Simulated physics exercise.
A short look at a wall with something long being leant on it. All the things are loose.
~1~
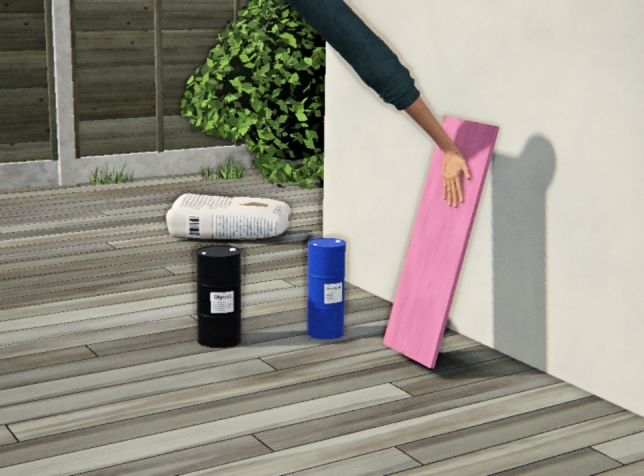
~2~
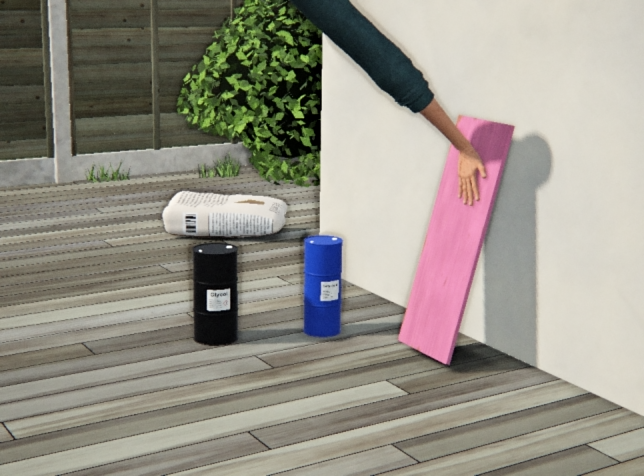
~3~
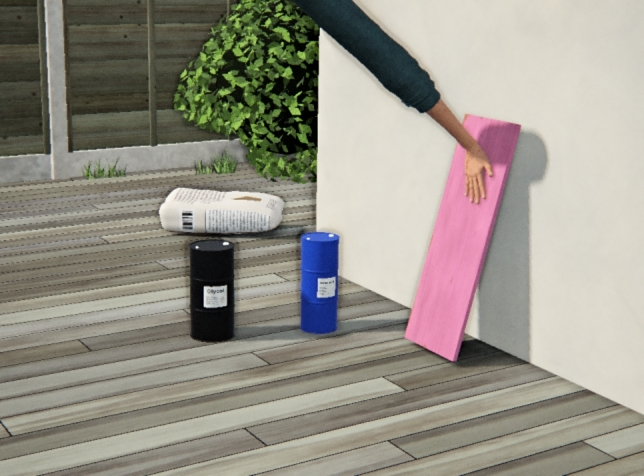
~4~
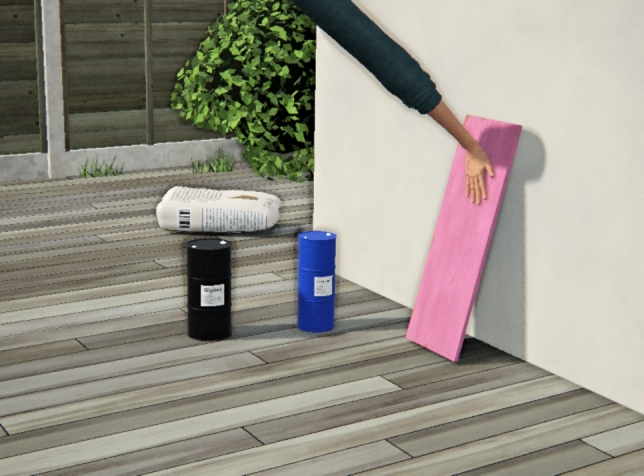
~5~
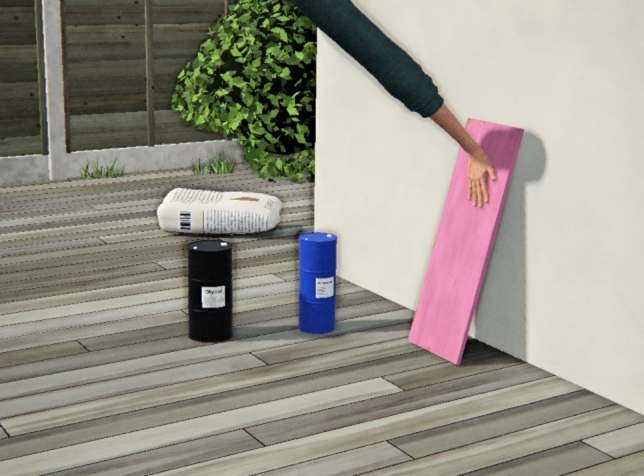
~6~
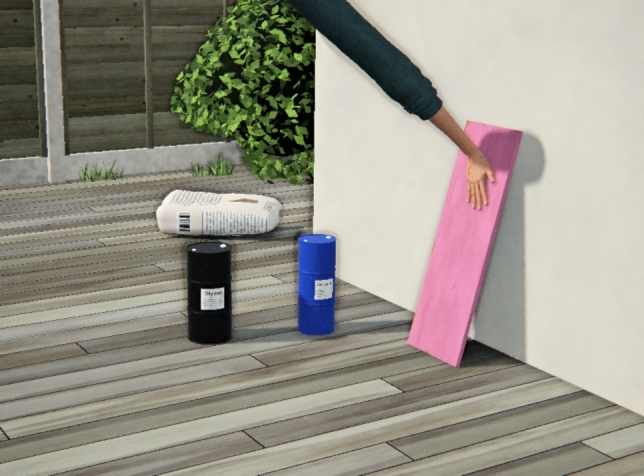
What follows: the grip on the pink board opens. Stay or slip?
As it turns out, it holds.
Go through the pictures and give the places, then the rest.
In the first frame, not yet at the wall; pink board (439, 240); blue canister (326, 288).
In the second frame, not yet at the wall; pink board (454, 237); blue canister (323, 286).
In the third frame, not yet at the wall; pink board (461, 235); blue canister (319, 283).
In the fourth frame, not yet at the wall; pink board (462, 236); blue canister (317, 281).
In the fifth frame, leant on the wall, still held; pink board (464, 239); blue canister (318, 283).
In the sixth frame, leant on the wall, still held; pink board (463, 242); blue canister (317, 284).
Then, 0.30 s past the last view, nothing moves.
Then, 0.70 s past the last view, pink board resting near (463, 242).
Finally, all 3 still in place. Final places as the last picture's camera would see them, pink board near (463, 242). The board remains leaning.
